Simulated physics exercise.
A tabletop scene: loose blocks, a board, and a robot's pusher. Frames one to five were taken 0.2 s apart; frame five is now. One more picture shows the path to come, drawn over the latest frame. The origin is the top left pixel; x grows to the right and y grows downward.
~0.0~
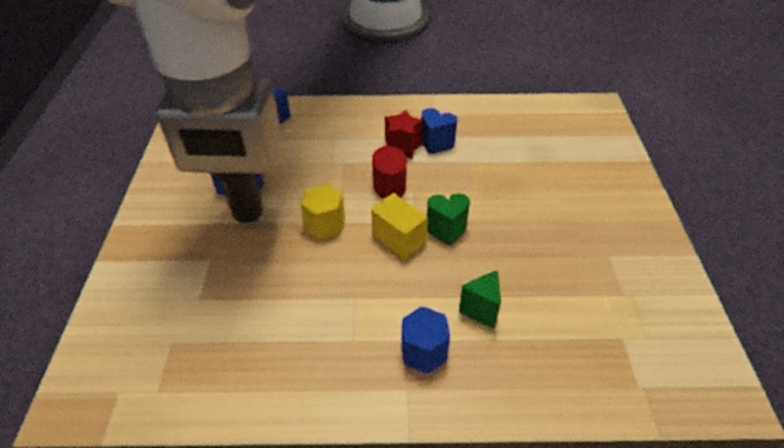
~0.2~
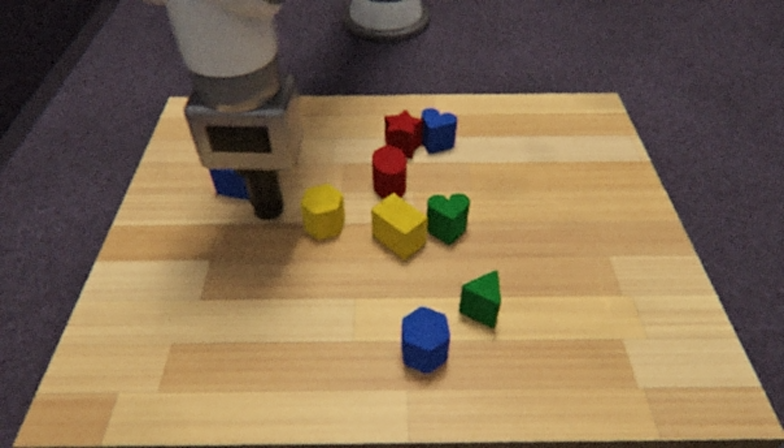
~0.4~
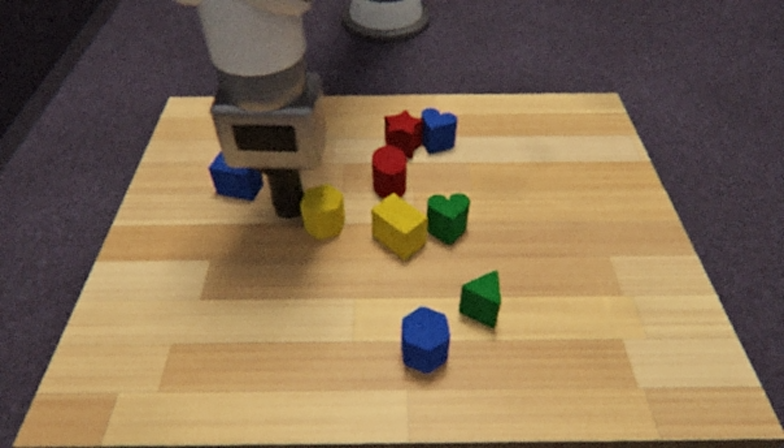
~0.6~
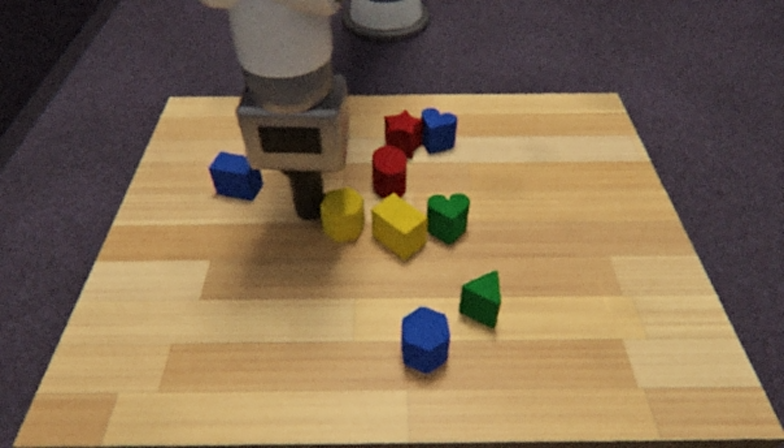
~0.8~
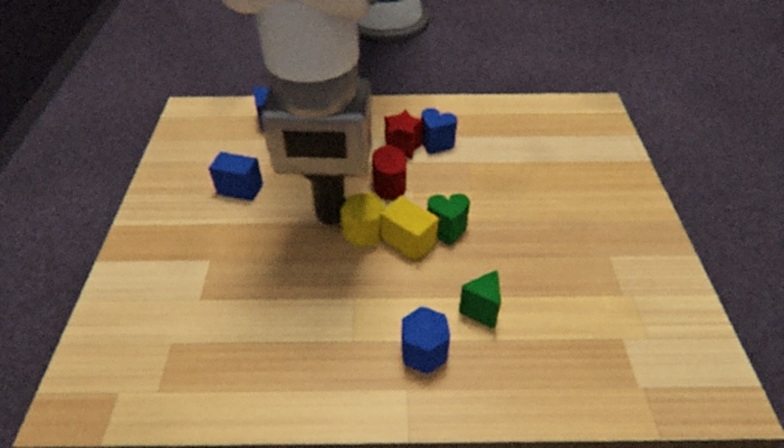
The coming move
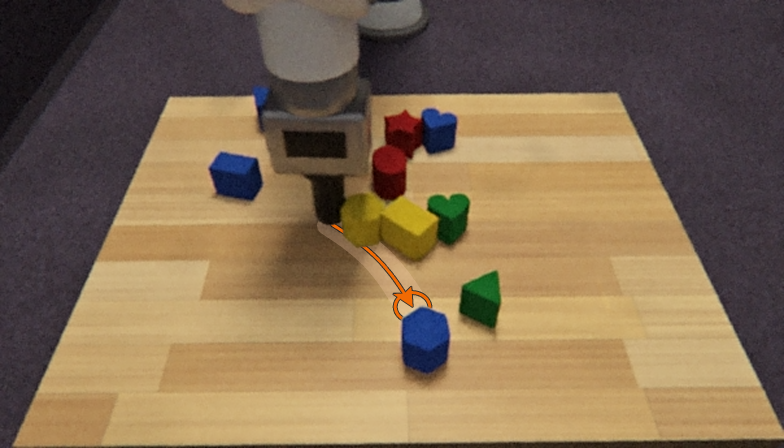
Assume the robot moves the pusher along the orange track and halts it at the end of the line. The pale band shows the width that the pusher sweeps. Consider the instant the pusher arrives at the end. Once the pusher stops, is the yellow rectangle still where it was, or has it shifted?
The block in question is displaced by the end.
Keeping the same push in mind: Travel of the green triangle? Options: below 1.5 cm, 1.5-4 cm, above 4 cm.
Displaced less than 1.5 cm.
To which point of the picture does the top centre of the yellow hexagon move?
Close to (440, 254).
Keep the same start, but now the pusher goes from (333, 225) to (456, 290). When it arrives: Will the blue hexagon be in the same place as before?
I expect so.
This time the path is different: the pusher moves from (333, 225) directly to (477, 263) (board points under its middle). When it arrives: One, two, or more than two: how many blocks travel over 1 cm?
It displaces two.
The line goes from (333, 225) through (363, 246) and (390, 273) to (413, 307).
The first path, step by step. One third of the way, pusher (363, 236); yellow hexagon (397, 227); yellow rectangle (445, 227), turned 25° anticlockwise; green heart block (452, 202), turned 15° anticlockwise.
Two thirds of the way, pusher (390, 264); yellow hexagon (429, 247), turned 30° anticlockwise; yellow rectangle (470, 230), turned 50° anticlockwise; green heart block (452, 202), turned 15° anticlockwise.
At the end, pusher (413, 297); yellow hexagon (440, 254), turned 45° anticlockwise; yellow rectangle (475, 230), turned 65° anticlockwise; blue hexagon unmoved; green heart block (452, 202), turned 15° anticlockwise; green triangle unmoved.
